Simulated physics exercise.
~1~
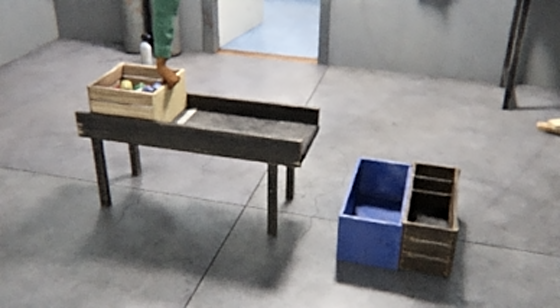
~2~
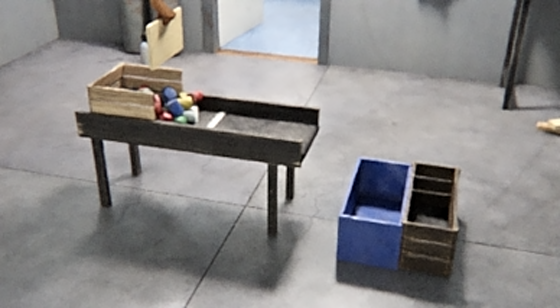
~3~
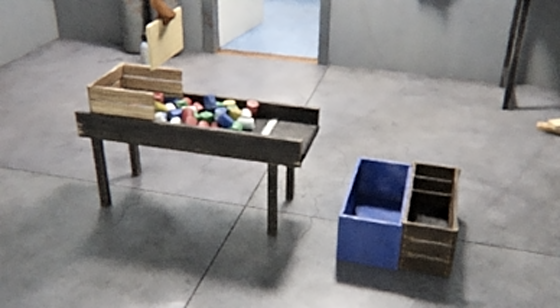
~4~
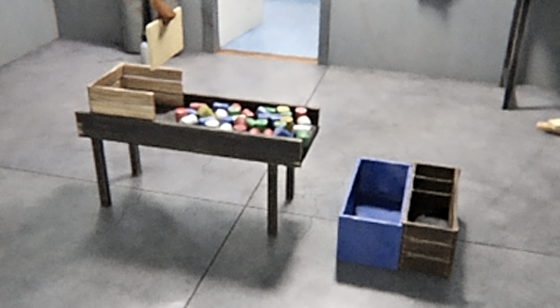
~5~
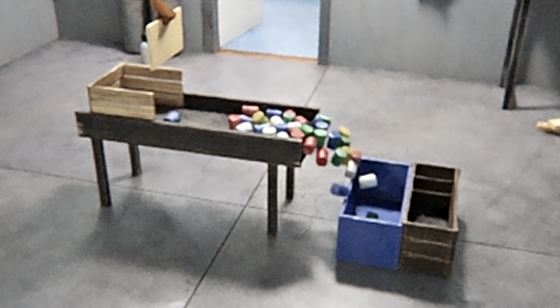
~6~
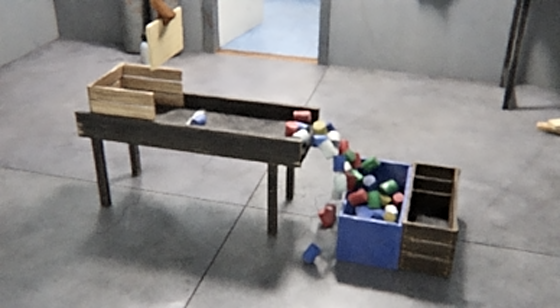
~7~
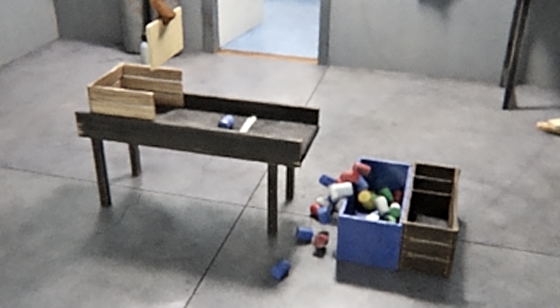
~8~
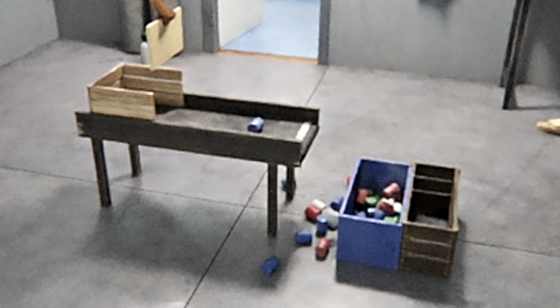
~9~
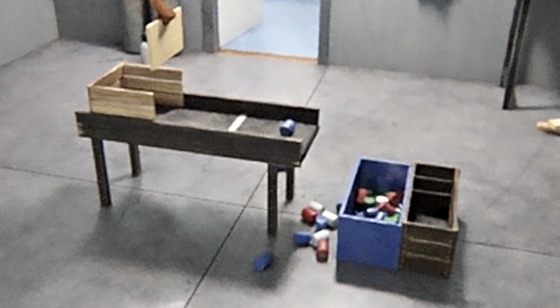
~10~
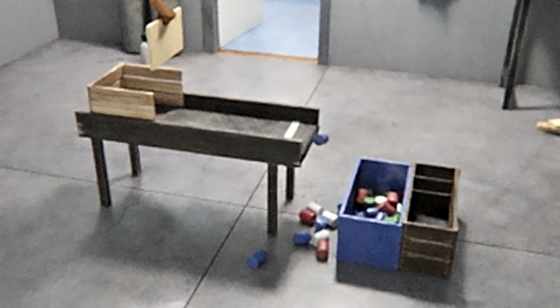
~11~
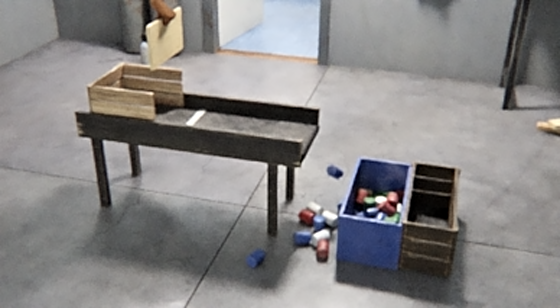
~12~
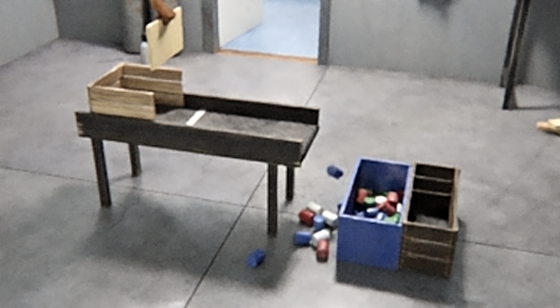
Small colored jars slide right out of a wooden pen along a dark raised belt once the gate lifts, then tumble off the end toward a blue tote. Most land inside it, while others lie scattered on the floor before it, and the black tub beyond stays empty.
